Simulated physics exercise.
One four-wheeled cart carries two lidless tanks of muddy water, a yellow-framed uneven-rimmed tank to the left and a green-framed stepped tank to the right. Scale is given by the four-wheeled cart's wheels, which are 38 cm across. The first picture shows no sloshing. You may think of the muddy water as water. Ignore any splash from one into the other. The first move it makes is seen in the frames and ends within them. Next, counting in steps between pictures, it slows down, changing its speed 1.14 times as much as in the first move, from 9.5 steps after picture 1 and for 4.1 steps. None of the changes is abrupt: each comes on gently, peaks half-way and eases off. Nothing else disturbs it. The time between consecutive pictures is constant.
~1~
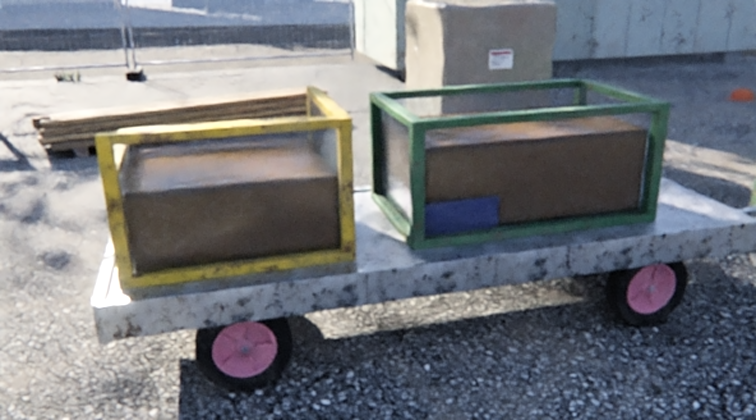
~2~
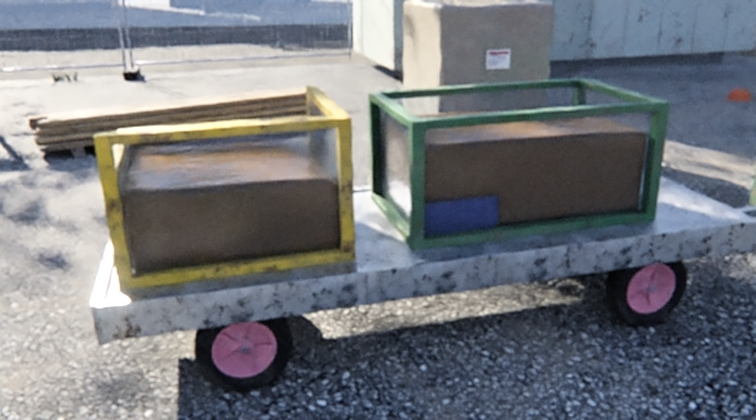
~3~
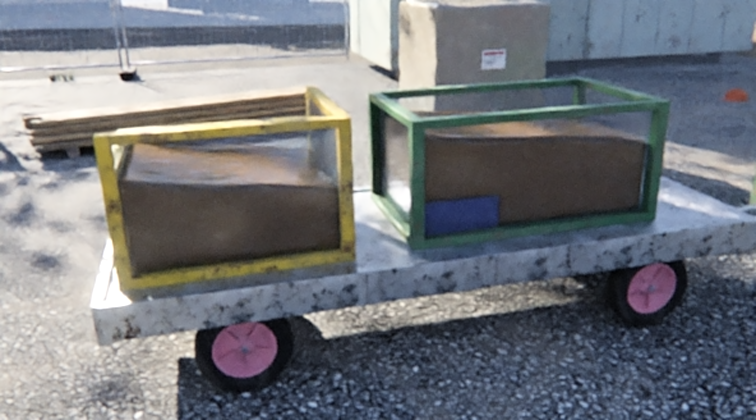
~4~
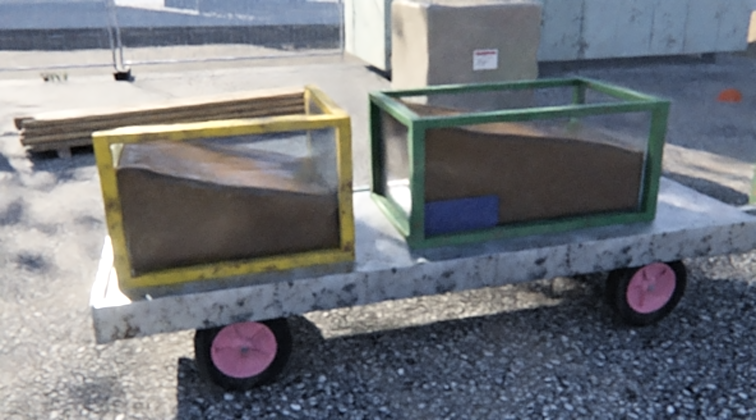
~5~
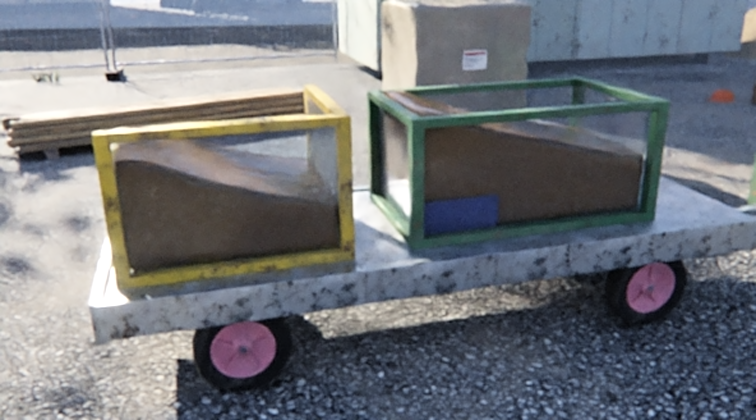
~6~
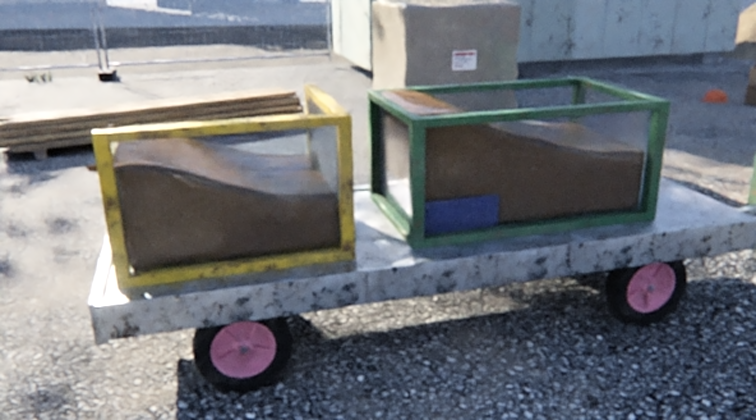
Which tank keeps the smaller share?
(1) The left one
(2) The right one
2, the right one.
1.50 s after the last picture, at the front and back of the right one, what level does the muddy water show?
Reading: About 30 cm in front, about 54 cm behind.
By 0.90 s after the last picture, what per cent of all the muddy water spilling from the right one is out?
By that time, around 10 percent of it is out.
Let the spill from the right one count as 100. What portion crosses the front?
Close to 50 per cent goes that way.
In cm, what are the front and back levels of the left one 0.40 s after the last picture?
At the front 42 cm, at the back 24 cm.
Another 0.40 s on from the last picture, the left one has lost 1 per cent, over the back (front 42 cm, back 25 cm); the right one has lost nothing (front 42 cm, back 37 cm).
Another 0.90 s on from the last picture, the left one has lost 1 per cent, over the back (front 35 cm, back 22 cm); the right one has lost nothing (front 50 cm, back 21 cm).
Another 1.50 s on from the last picture, the left one has lost 1 per cent, over the back (front 24 cm, back 34 cm); the right one has lost 3 per cent, over the front (front 31 cm, back 53 cm).
Another 3.94 s on from the last picture, the left one has lost 1 per cent, over the back; the right one has lost 5 per cent, over the front and the back, a little elsewhere.
